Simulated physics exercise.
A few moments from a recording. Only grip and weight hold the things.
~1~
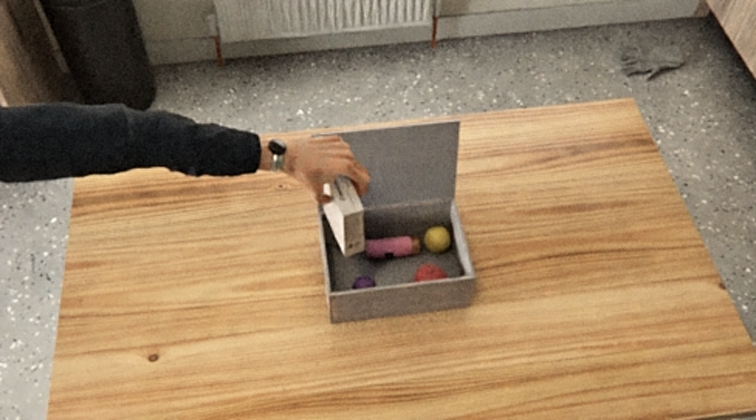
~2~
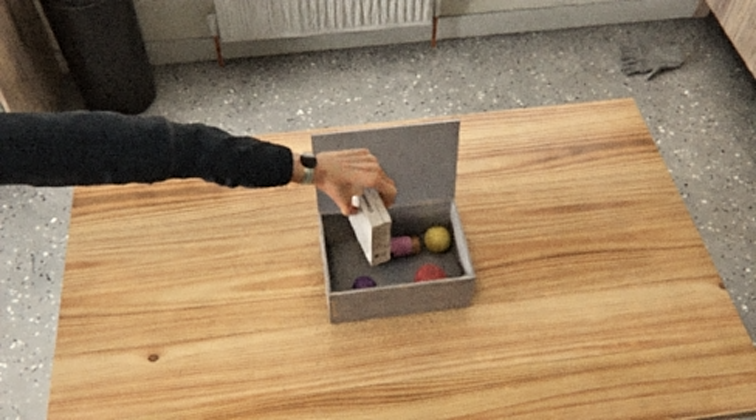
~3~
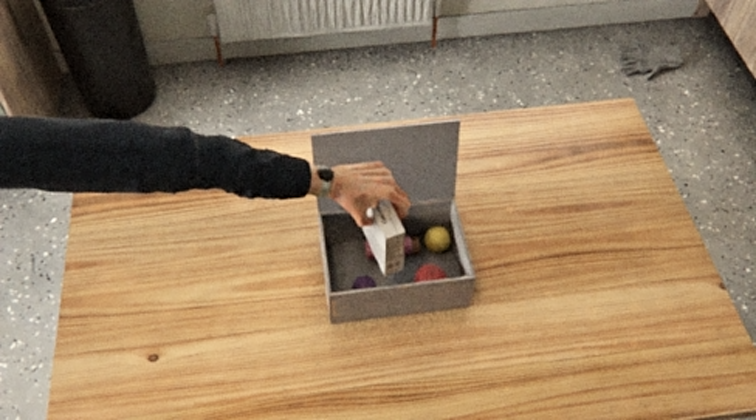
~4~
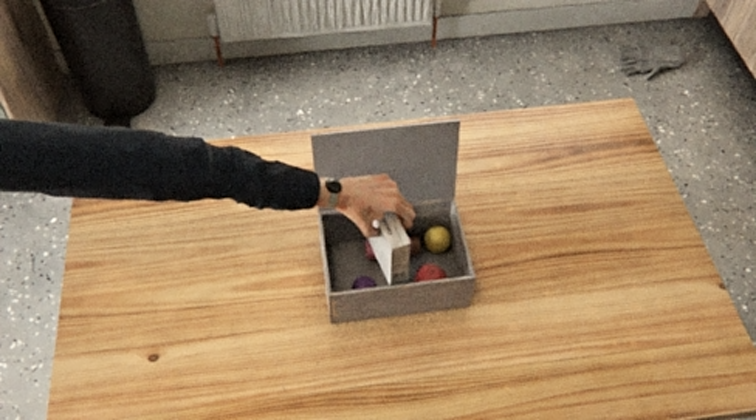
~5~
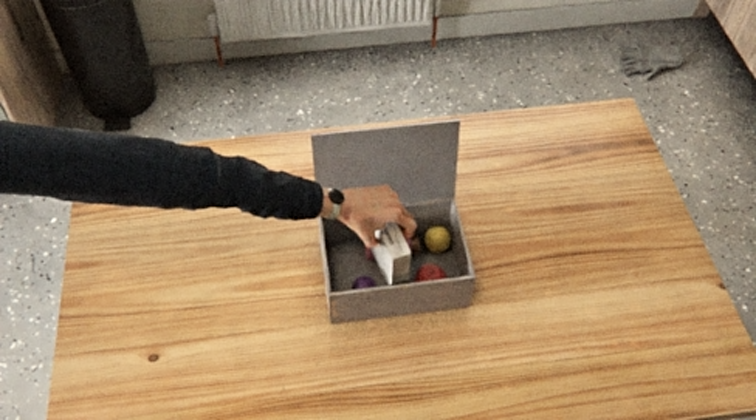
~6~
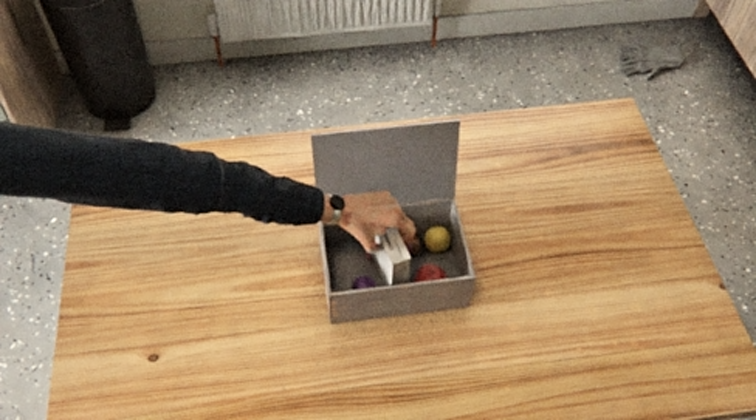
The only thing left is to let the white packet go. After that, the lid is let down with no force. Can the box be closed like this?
Box left unshut.
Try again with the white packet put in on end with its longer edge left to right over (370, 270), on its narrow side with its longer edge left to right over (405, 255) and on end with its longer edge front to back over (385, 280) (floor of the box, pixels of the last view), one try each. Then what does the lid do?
In the first case it sits on the rim; in the second case it closes; in the third case it is held up.
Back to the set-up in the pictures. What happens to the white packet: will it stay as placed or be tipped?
Looking at the last picture, it sits at an angle.
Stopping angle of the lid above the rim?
The answer is about 35 degrees.
Then, 0.70 s on from there, white packet turned 20° from how it was put near (391, 257); pink shaker shifted a little.
Then, 1.40 s on from there, lid 72° above the rim; white packet turned 20° from how it was put near (391, 257); pink shaker shifted a little.
Then, 1.80 s on from there, lid 47° above the rim; white packet turned 20° from how it was put near (391, 257); pink shaker shifted a little.
In the end, lid 36° above the rim; left askew, white packet; the other 4 unmoved. At the end, from the last picture's camera, white packet near (391, 257).
